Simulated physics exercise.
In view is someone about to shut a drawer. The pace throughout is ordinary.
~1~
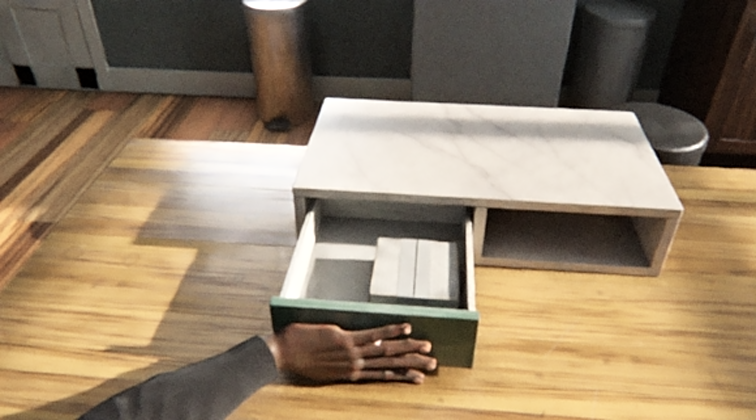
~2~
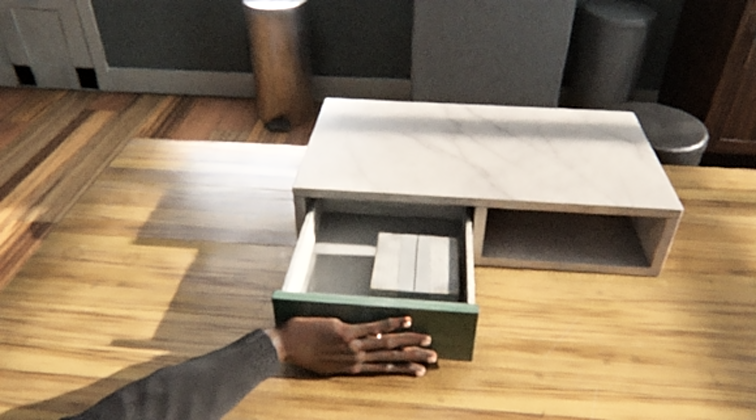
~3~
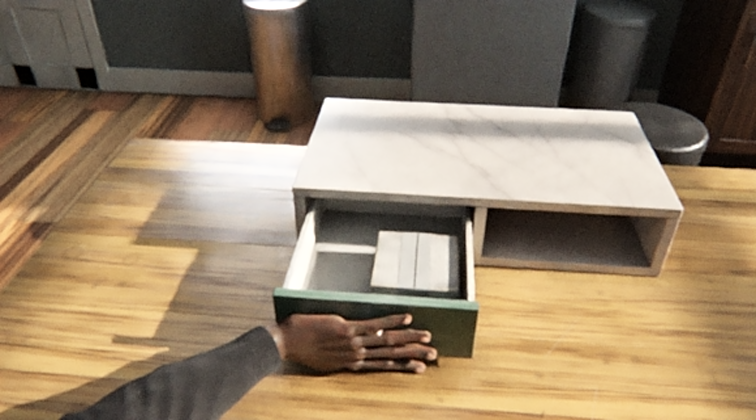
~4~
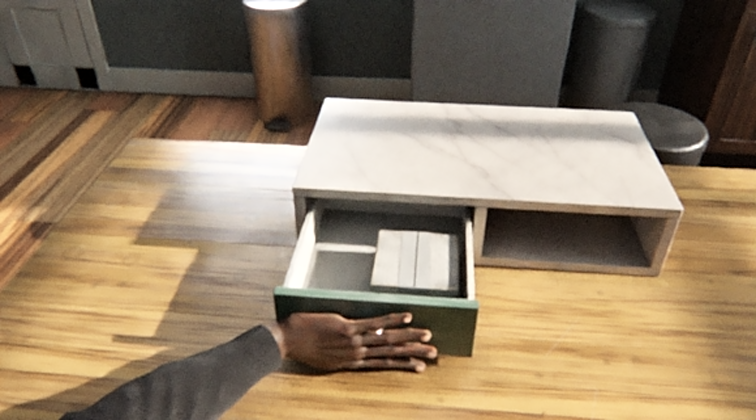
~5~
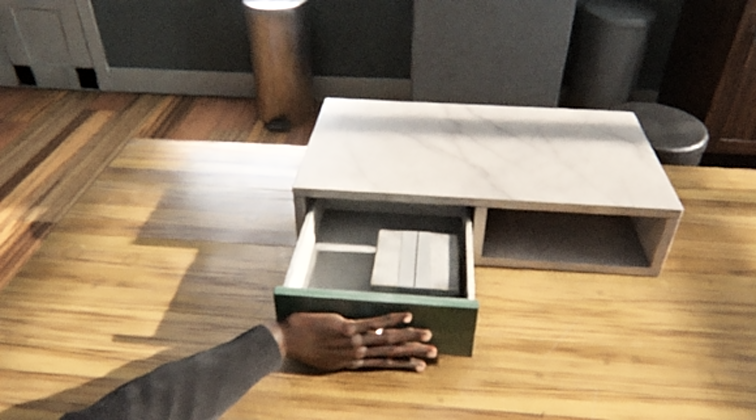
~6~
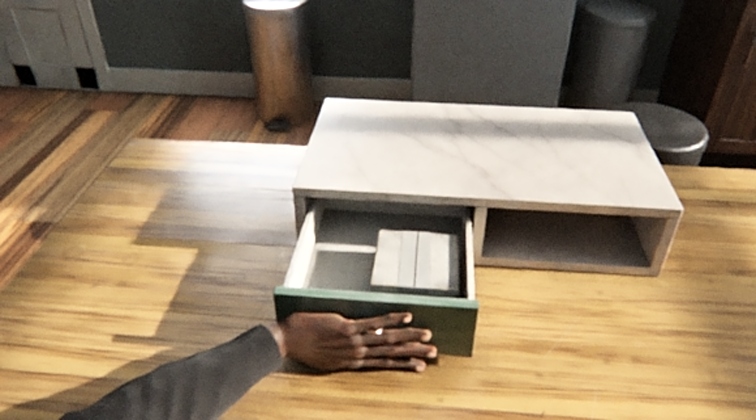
A white, marble-patterned chest with an open green-fronted drawer on its left and an empty compartment on its right sits on a sunlit wooden table, seen from above in a room with dark walls. A pale box lies inside the drawer, and metallic bins stand behind. A dark-sleeved hand on the drawer front moves it slightly inward, then both stay nearly still, while the camera remains fixed.
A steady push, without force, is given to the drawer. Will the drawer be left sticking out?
No - fits back in.
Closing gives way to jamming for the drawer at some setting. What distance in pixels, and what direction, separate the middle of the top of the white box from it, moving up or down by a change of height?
You'd need to move it up by some 20 pixels.
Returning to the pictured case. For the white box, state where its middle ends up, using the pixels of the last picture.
Its middle finishes close to (422, 188) in the last view.
Then, 0.52 s past the last view, drawer about half in.
Finally, the drawer shuts flush.
